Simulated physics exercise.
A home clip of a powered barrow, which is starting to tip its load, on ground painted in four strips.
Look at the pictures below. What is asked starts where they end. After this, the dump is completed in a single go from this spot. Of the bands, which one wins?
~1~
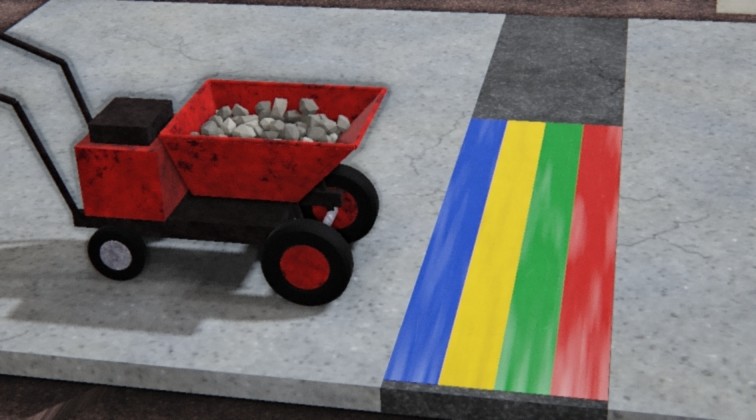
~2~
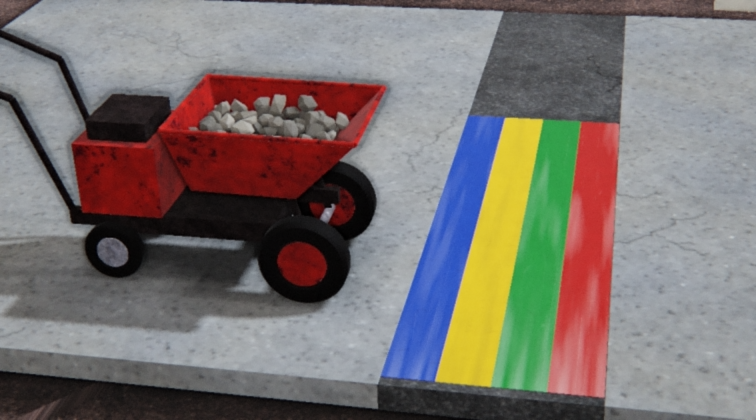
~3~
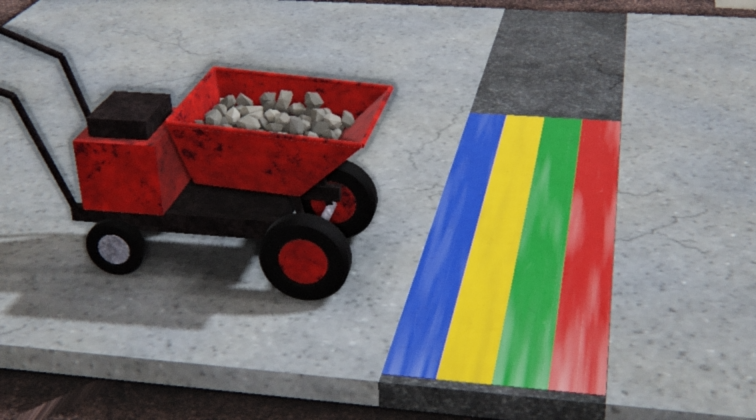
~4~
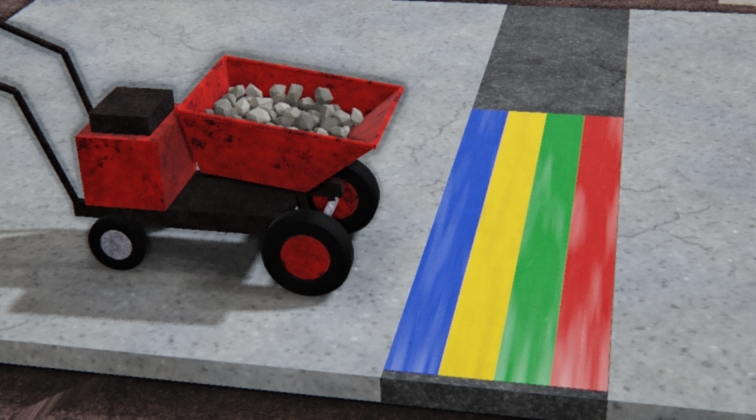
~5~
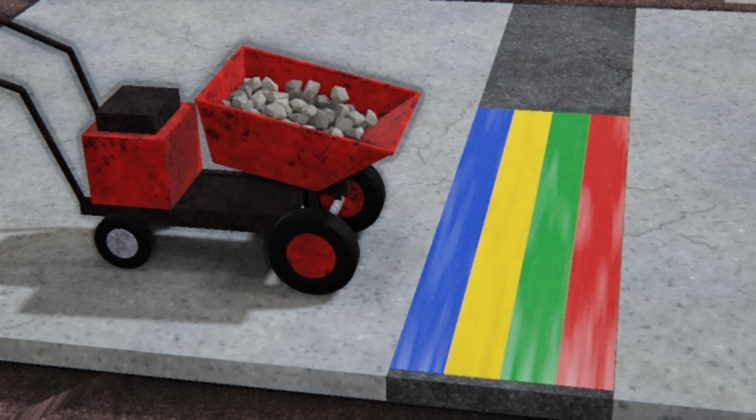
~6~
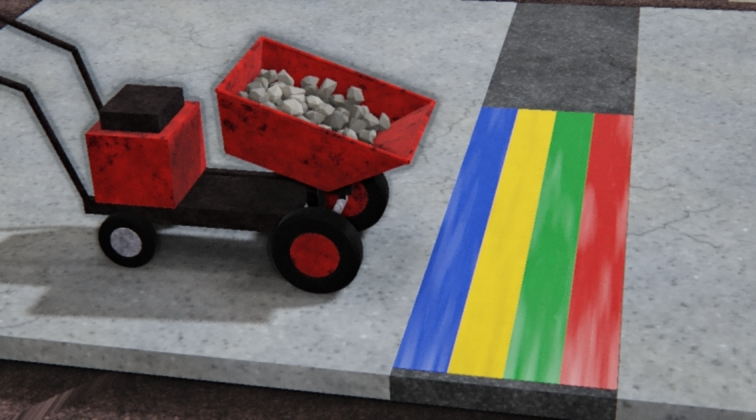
The yellow band wins.
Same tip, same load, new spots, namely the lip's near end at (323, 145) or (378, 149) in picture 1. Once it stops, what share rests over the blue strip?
Position 1: Near 30 %; position 2: Near 0 %.
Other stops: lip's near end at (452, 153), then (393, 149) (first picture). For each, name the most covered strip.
At the first spot the strip in red, at the second the green one.
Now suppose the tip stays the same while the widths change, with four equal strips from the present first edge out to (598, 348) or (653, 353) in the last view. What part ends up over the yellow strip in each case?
First some 30, then 50 per cent.
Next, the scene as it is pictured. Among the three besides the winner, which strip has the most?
The answer is the green one.
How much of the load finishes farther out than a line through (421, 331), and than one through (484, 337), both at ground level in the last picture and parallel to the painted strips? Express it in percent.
The first comes to 80 per cent, the second to 60 per cent.
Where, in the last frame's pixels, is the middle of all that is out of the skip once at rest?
Resting centre, last picture - approx. (523, 264).
Shortly afterwards, skip tipped steeply; the whole lot in the skip.
Next, skip tipped right over; the bulk in the skip; near a quarter over the yellow strip; only a few over the green strip.
Some moments later, skip tipped right over; near a quarter in the skip; only a few over the blue strip; near a third over the yellow strip; near a quarter over the green strip; a little over the red strip; only a few off the paint.
In the end, skip tipped right over; near a quarter in the skip; only a few over the blue strip; near a third over the yellow strip; near a quarter over the green strip; a little over the red strip; only a few off the paint.
